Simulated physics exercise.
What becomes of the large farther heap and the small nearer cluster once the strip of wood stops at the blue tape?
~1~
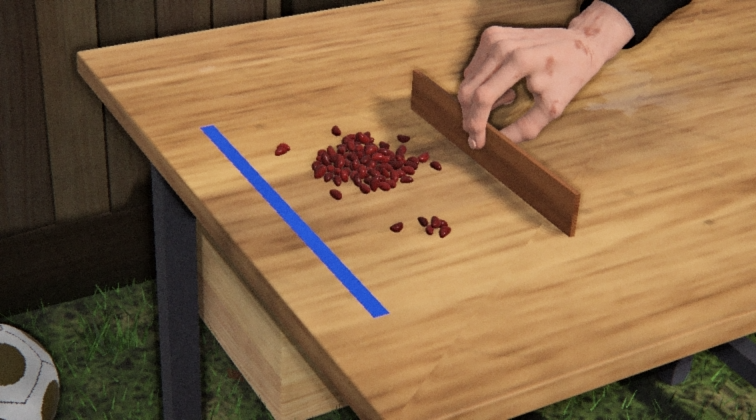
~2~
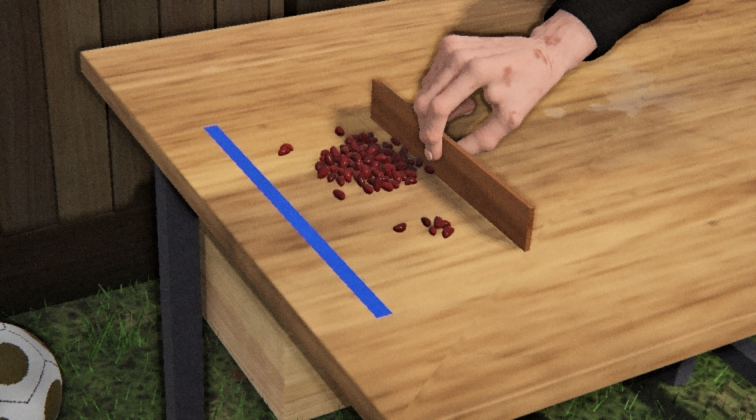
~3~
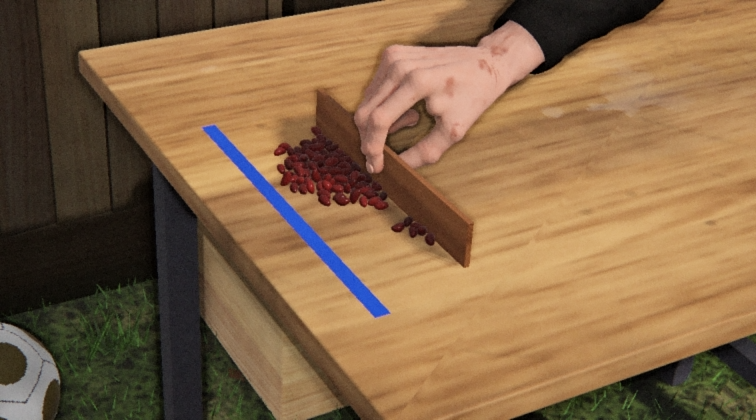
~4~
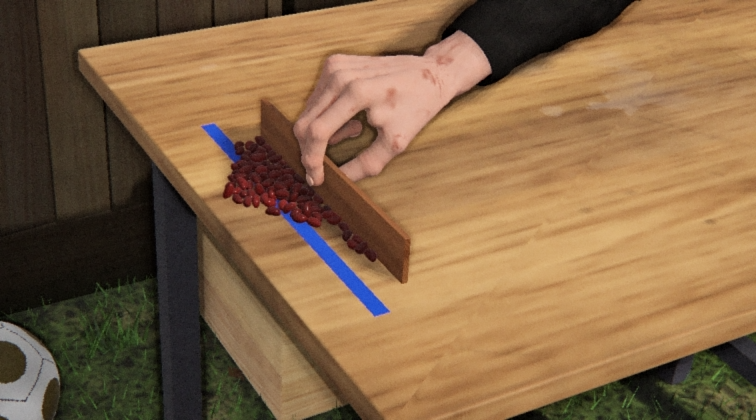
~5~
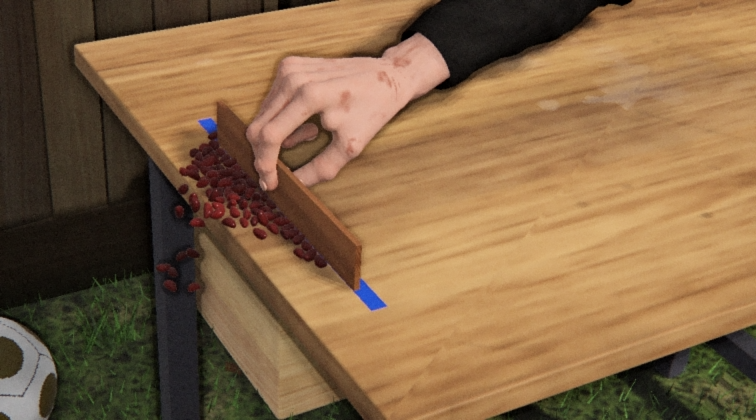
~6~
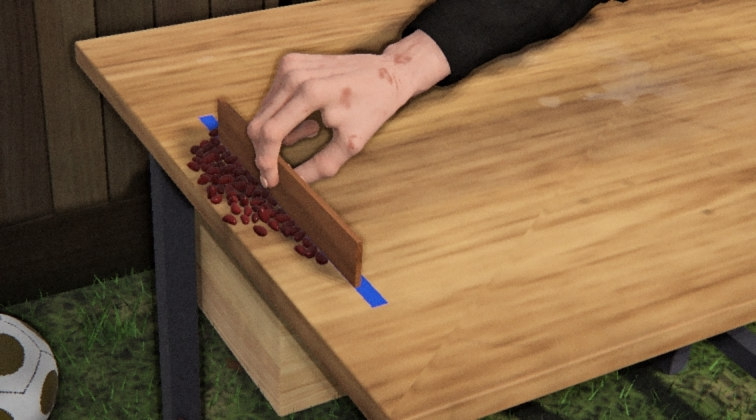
The farther heap loses some of its pieces over the left edge of the table, though most of it stays on top. The nearer cluster all remains on the table.
